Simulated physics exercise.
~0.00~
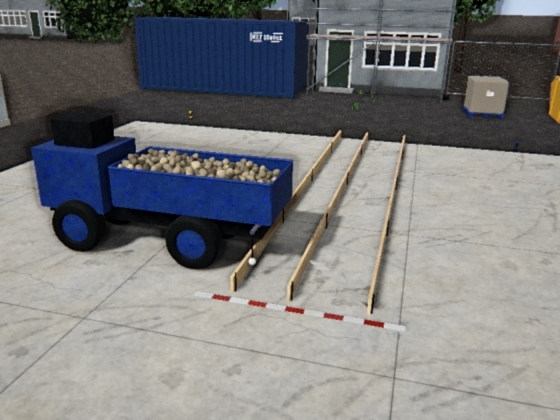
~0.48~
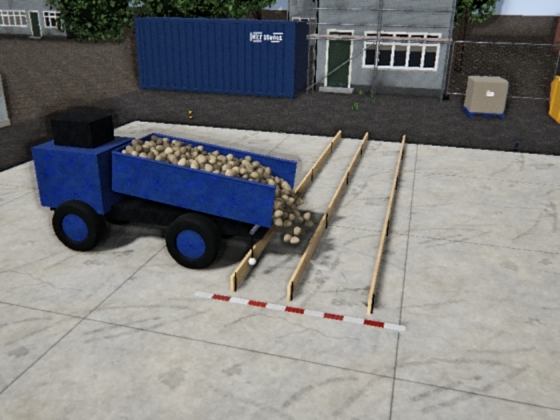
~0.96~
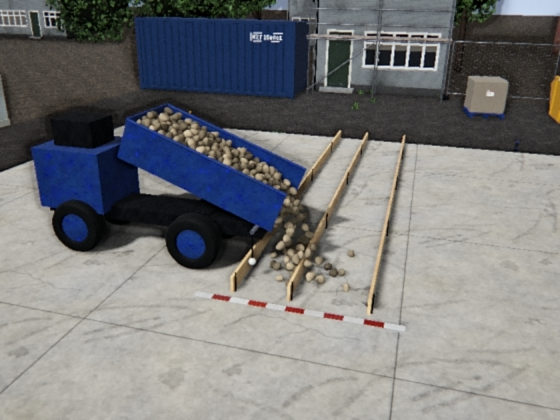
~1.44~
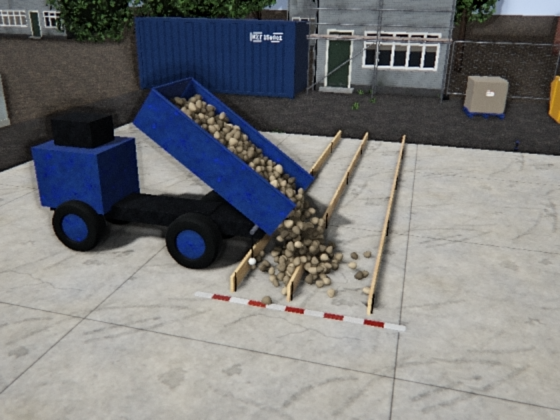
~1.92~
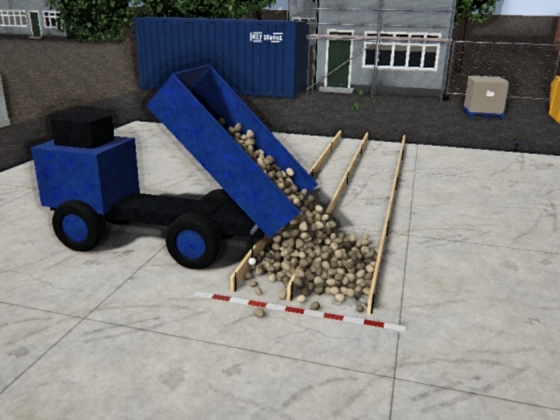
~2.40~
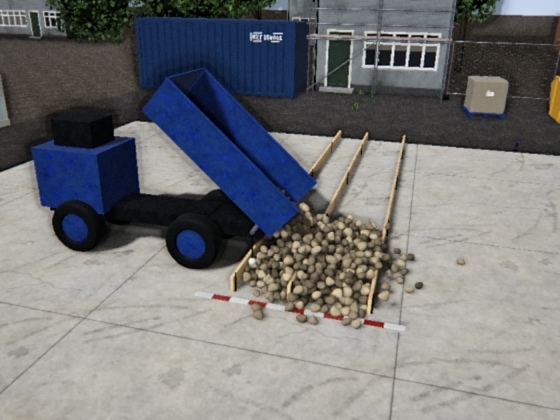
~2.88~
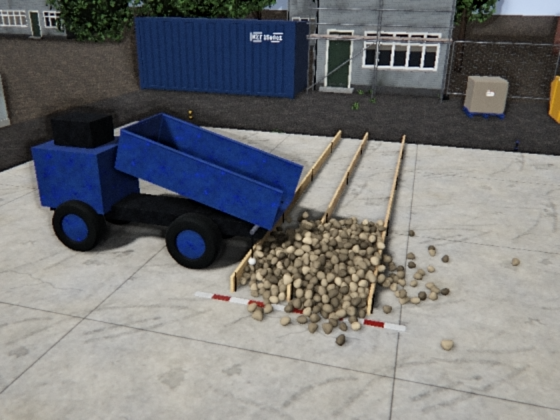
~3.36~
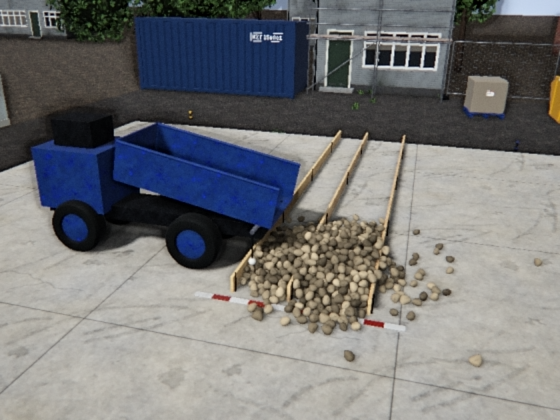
To begin with, a blue tipper truck heaped with rounded stones stands on pale paving, its open rear facing three long boards laid on edge. The body starts to tilt, and the first stones tumble out over its rear edge. As it rises more steeply, the load slides down and spreads across both bays between the boards. The emptied body then swings back down, while a few stones roll past the last board to the right. It ends slightly tilted and empty, beside a broad heap lying mostly in the far bay and partly covering the red and white staff.
